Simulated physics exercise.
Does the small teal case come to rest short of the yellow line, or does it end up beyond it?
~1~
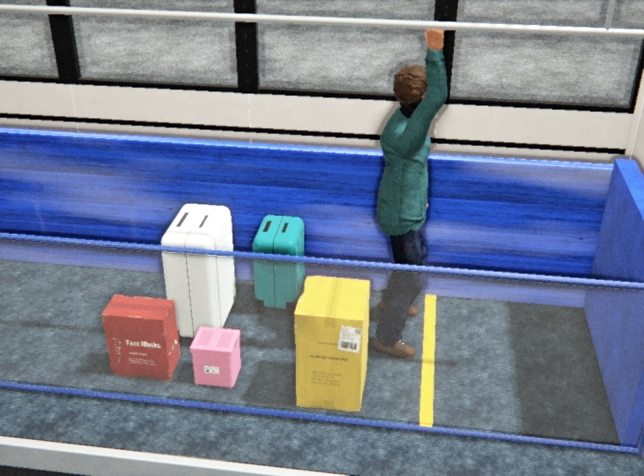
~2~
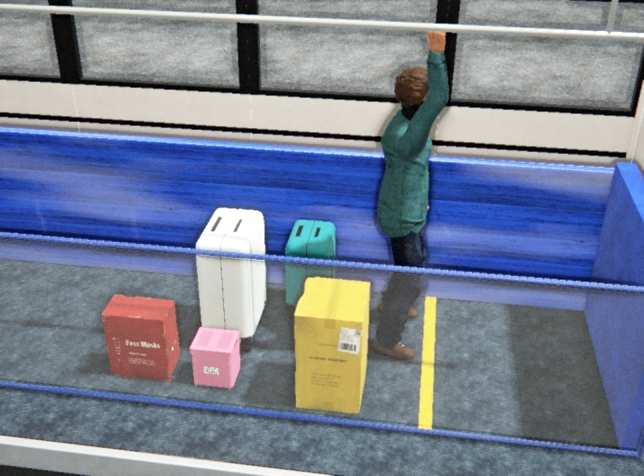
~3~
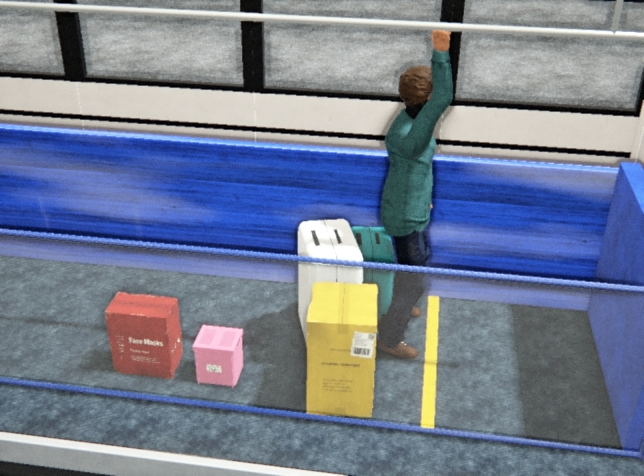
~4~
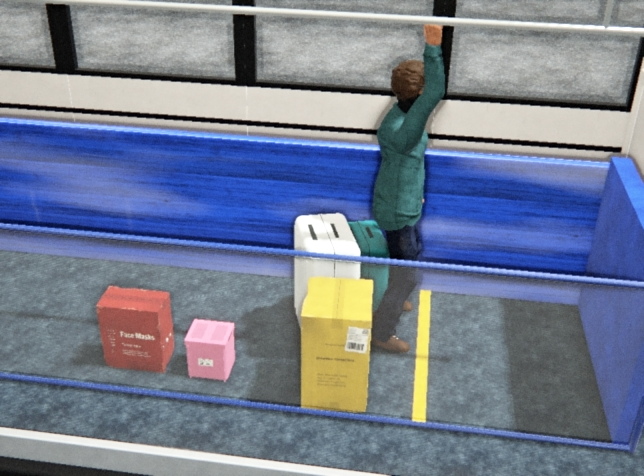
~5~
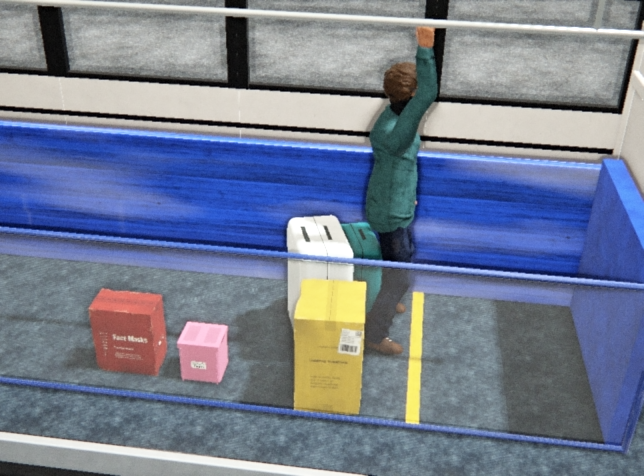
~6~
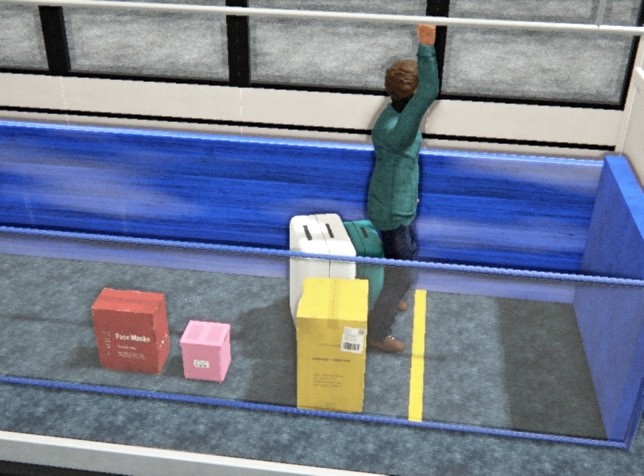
The small teal case comes to rest short of the yellow line. It stays upright, close beside the white case.
